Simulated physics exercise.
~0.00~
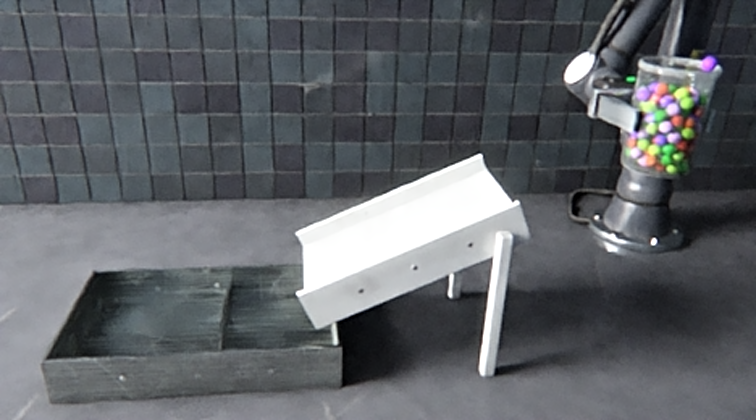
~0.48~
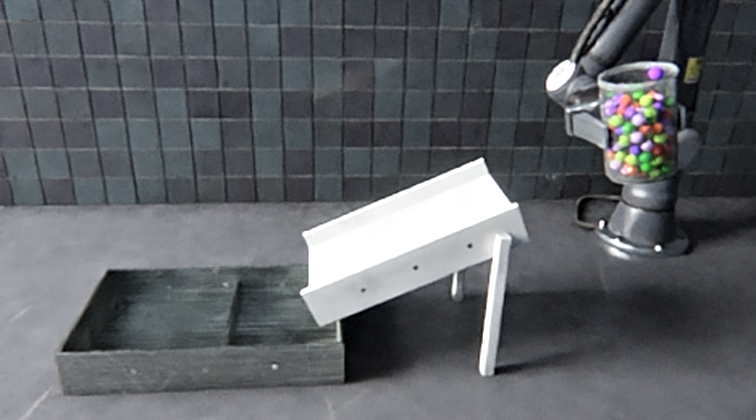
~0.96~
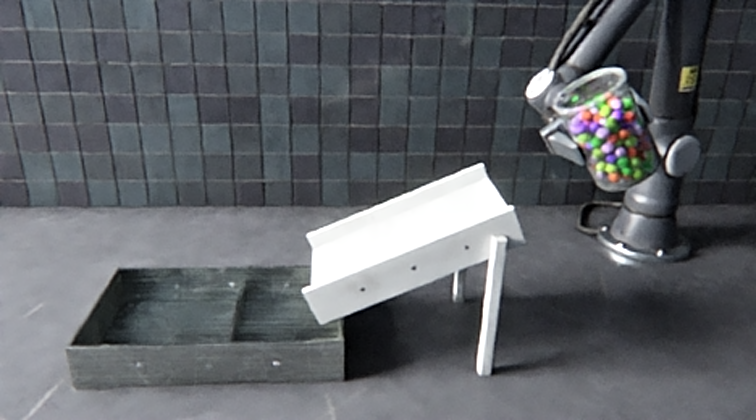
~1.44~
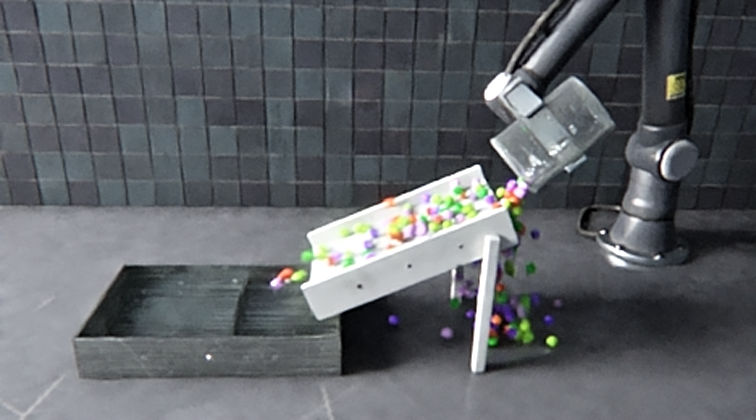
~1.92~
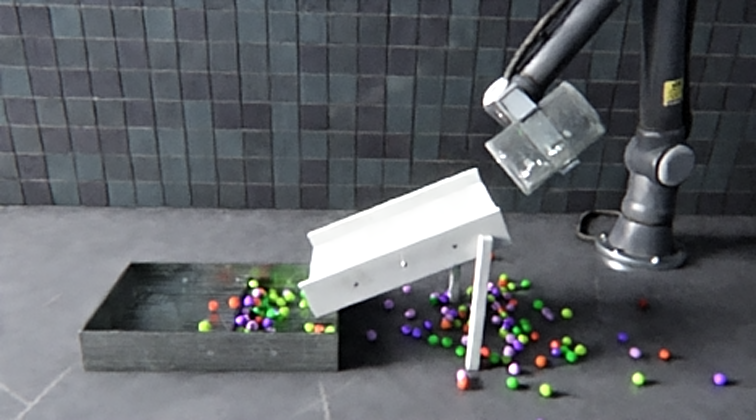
On a dark table, a robot arm tips colourful balls down a white chute, spilling many.
